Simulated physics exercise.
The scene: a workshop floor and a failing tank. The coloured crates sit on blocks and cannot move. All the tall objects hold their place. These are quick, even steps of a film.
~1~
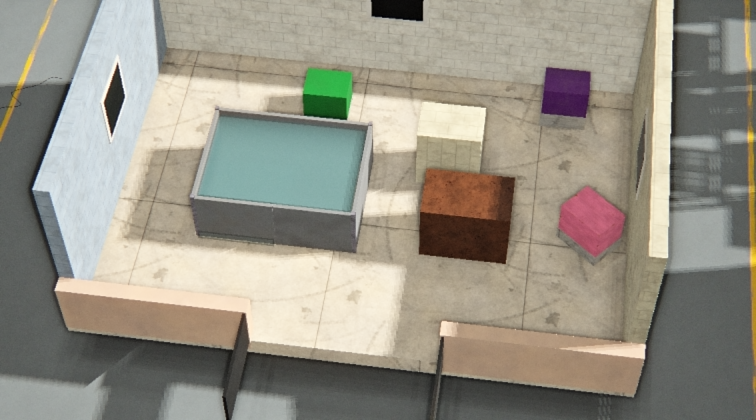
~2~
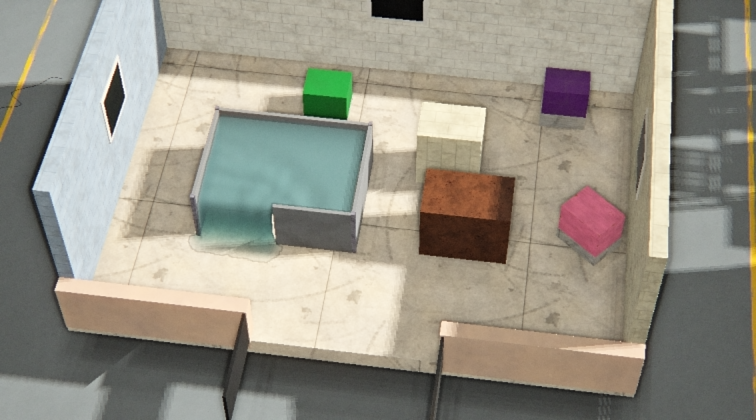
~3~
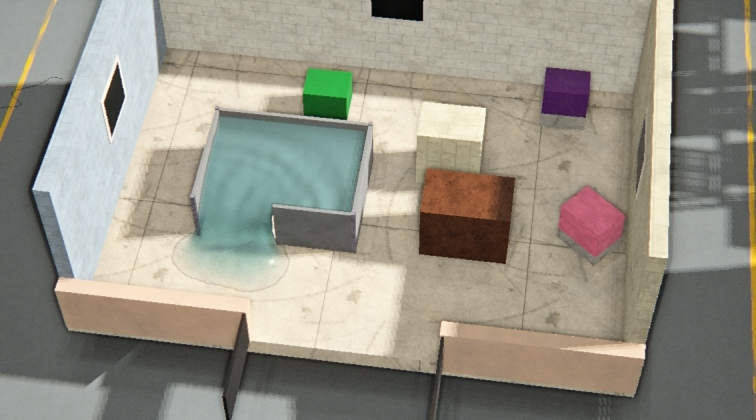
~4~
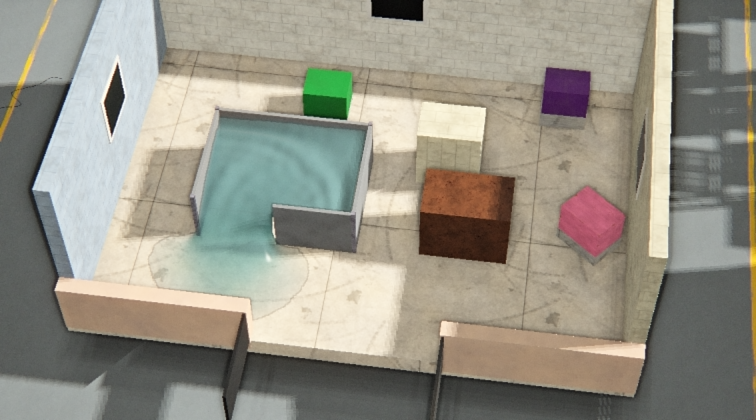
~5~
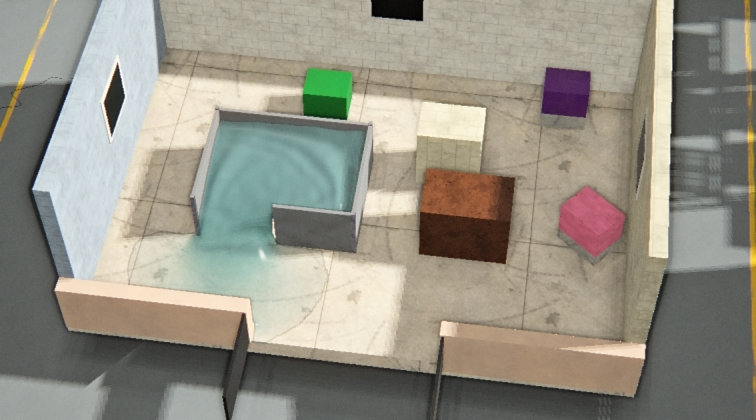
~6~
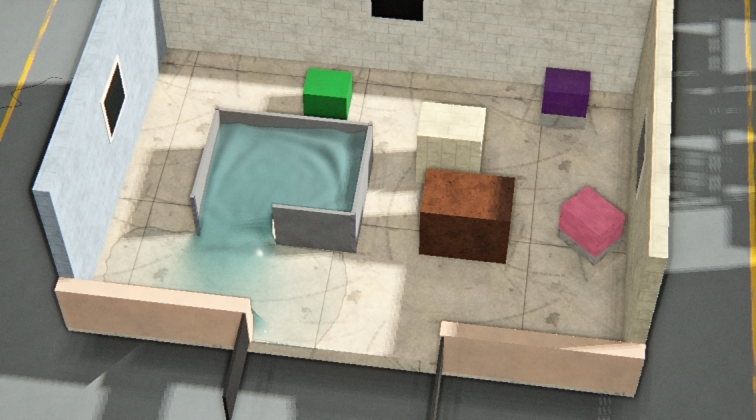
Teal water pouring through a gap in a grey tank's front wall and spreading across the floor past still, coloured blocks.
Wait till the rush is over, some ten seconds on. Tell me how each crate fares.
In the end: The purple crate escapes dry; the green crate is wetted; the pink crate escapes dry.
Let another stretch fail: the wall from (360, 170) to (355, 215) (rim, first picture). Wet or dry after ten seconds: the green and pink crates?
In short: Green is topped, pink gets wet.
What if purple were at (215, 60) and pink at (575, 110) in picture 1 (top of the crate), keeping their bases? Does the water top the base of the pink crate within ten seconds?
One by one: Pink is safe.
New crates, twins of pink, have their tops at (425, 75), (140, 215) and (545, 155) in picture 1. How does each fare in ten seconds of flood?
In that order: Is safe, is topped, is spared.
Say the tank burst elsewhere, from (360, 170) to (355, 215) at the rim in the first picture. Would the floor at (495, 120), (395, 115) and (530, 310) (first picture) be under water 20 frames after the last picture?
One after the other: Clear, under water, under water.
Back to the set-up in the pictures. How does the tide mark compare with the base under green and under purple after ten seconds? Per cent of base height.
In turn 270 and 50 per cent.
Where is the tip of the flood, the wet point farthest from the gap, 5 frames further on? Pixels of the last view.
At about (381, 341).
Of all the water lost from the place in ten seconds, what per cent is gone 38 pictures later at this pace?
Close to 80 %.
A moment on, water covers 15 % of the floor; the purple crate not reached, the green crate not reached, the pink crate not reached.
Next, water covers 30 % of the floor; the purple crate not reached, the green crate not reached, the pink crate not reached.
Then, water covers 60 % of the floor; the purple crate not reached, the green crate not reached, the pink crate water round its plinth.
Later, water covers 80 % of the floor; the purple crate water round its plinth, the green crate water round its plinth, the pink crate water round its plinth.
In the end, water covers 100 % of the floor; the purple crate stayed above the water, the green crate was topped, the pink crate stayed above the water.
